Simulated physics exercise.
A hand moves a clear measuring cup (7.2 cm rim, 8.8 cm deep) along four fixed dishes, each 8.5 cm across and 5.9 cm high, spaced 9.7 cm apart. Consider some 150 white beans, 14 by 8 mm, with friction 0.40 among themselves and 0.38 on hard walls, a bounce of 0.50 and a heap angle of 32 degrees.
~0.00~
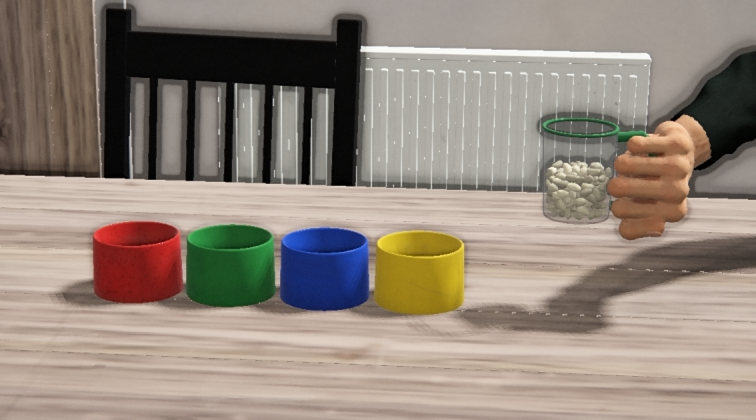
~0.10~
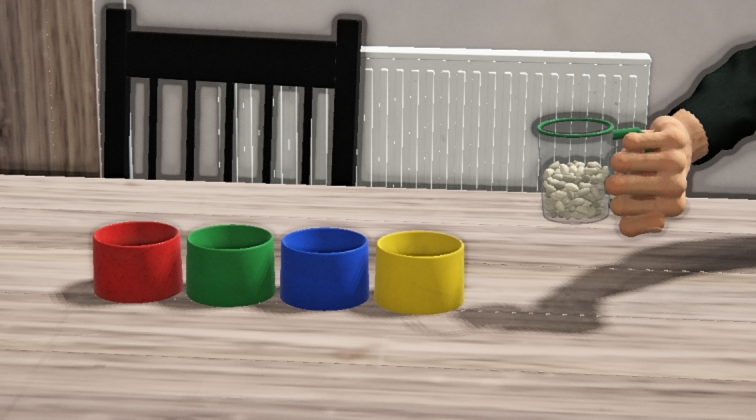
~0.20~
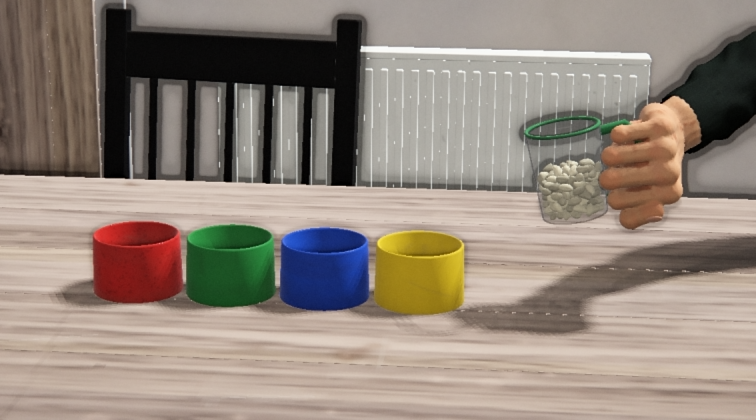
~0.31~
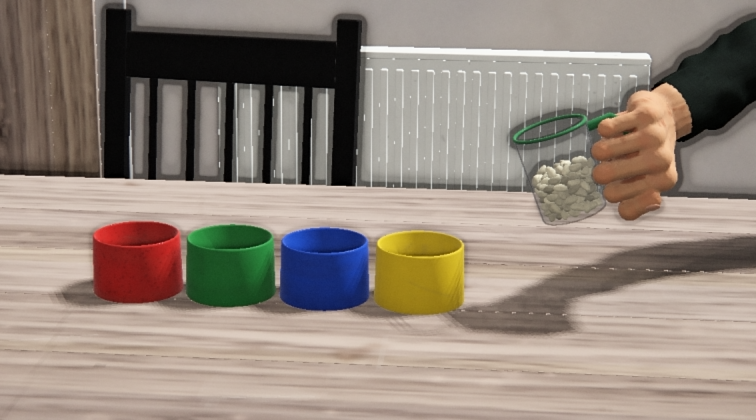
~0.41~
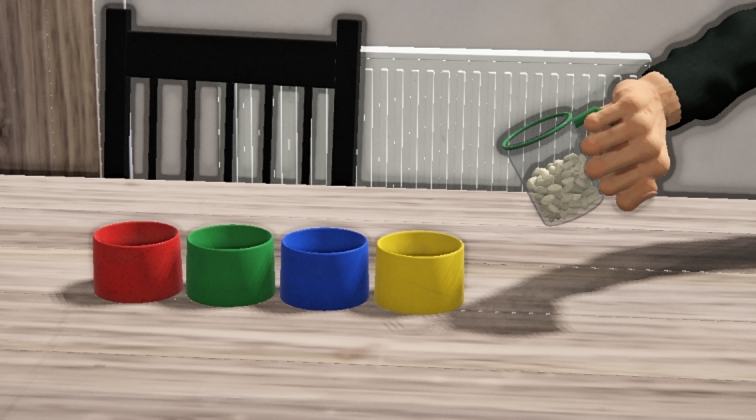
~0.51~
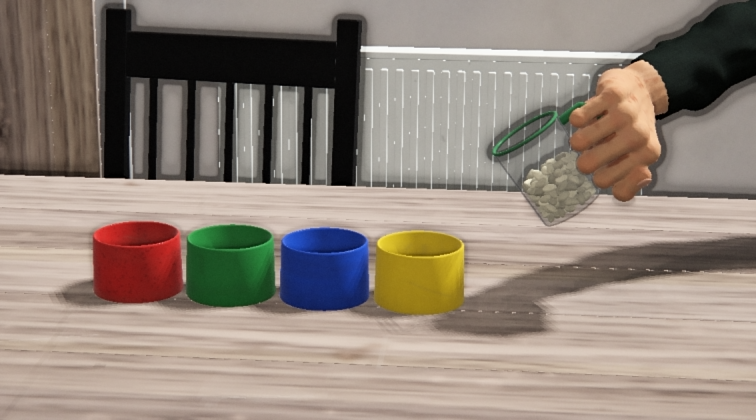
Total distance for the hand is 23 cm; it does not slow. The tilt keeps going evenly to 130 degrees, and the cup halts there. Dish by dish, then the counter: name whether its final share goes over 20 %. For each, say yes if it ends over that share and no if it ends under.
Red - no, blue - no, green - no, yellow - yes, counter - no.
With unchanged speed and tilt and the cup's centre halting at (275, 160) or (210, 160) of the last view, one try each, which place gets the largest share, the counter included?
Try 1 - yellow; try 2 - yellow.
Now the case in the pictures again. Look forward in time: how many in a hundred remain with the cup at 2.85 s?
It works out to about 0 per cent of the load.
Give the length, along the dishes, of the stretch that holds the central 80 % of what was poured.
It covers some 5 centimetres of the row.
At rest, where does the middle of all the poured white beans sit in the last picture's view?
Resting centre estimate: Around (414, 279).
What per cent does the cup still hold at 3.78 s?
0 %.
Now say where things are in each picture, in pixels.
In the first frame, cup at (578, 171), tilt 0 degrees, lip at (544, 127), moved 0.0 cm; middle of the pieces at (579, 188); yellow dish at (420, 245); blue dish at (325, 241); green dish at (230, 238); red dish at (137, 234).
In the second frame, cup at (575, 171), tilt 3 degrees, lip at (538, 128), moved 0.3 cm; middle of the pieces at (578, 188).
In the third frame, cup at (569, 171), tilt 11 degrees, lip at (526, 134), moved 0.9 cm; middle of the pieces at (573, 187).
In the fourth frame, cup at (562, 171), tilt 19 degrees, lip at (514, 139), moved 1.6 cm; middle of the pieces at (569, 186).
In the fifth frame, cup at (555, 171), tilt 27 degrees, lip at (503, 146), moved 2.3 cm; middle of the pieces at (565, 185).
In the sixth frame, cup at (548, 170), tilt 34 degrees, lip at (494, 153), moved 2.9 cm; middle of the pieces at (560, 183); yellow dish at (420, 245); blue dish at (325, 241); green dish at (230, 238); red dish at (137, 234). The cup turns about 75 degrees a second and travels 6 cm a second.
After 1.91 s, tilt 130 degrees; cup holds 0 %, yellow 100 %.
After 2.85 s, tilt 130 degrees; cup holds 0 %, yellow 100 %.
After 3.78 s, tilt 130 degrees; cup holds 0 %, yellow 100 %.
At rest (4.1 s), red 0 %, blue 0 %, green 0 %, yellow 100 %, counter 0 %.
